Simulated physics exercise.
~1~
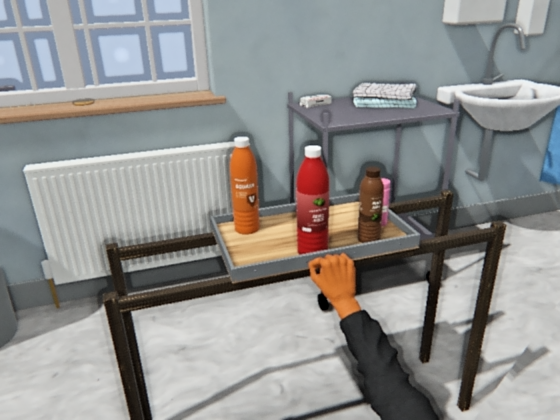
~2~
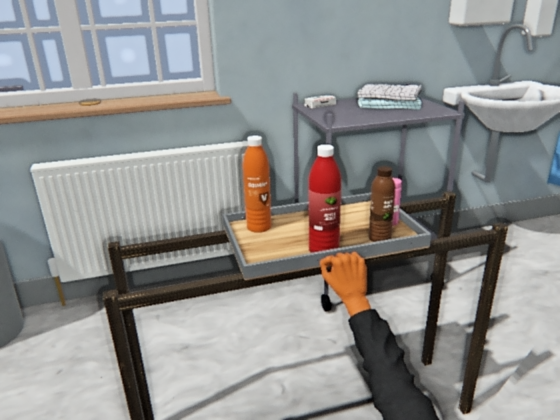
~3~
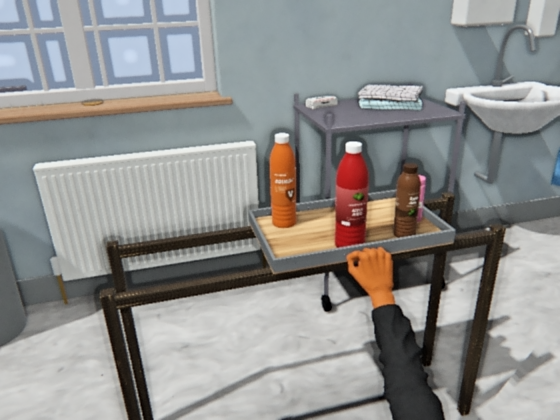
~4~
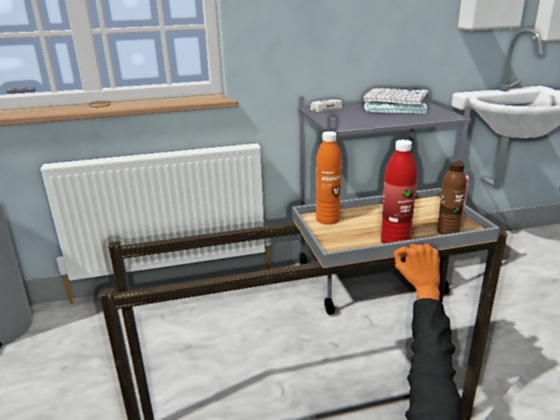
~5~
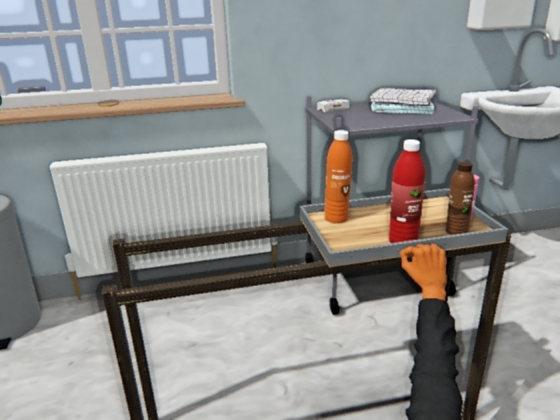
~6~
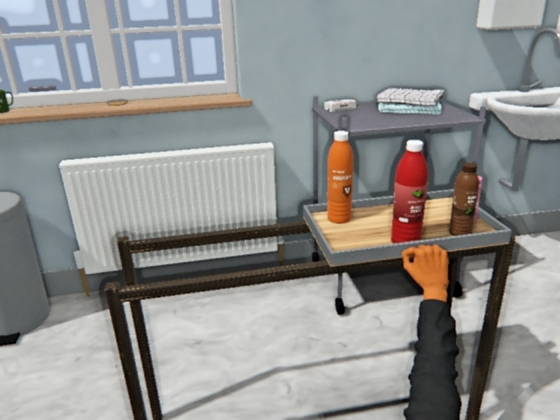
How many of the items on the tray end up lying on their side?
None of them do. The red, orange and brown bottles and the small pink shaker are all still standing on the tray.
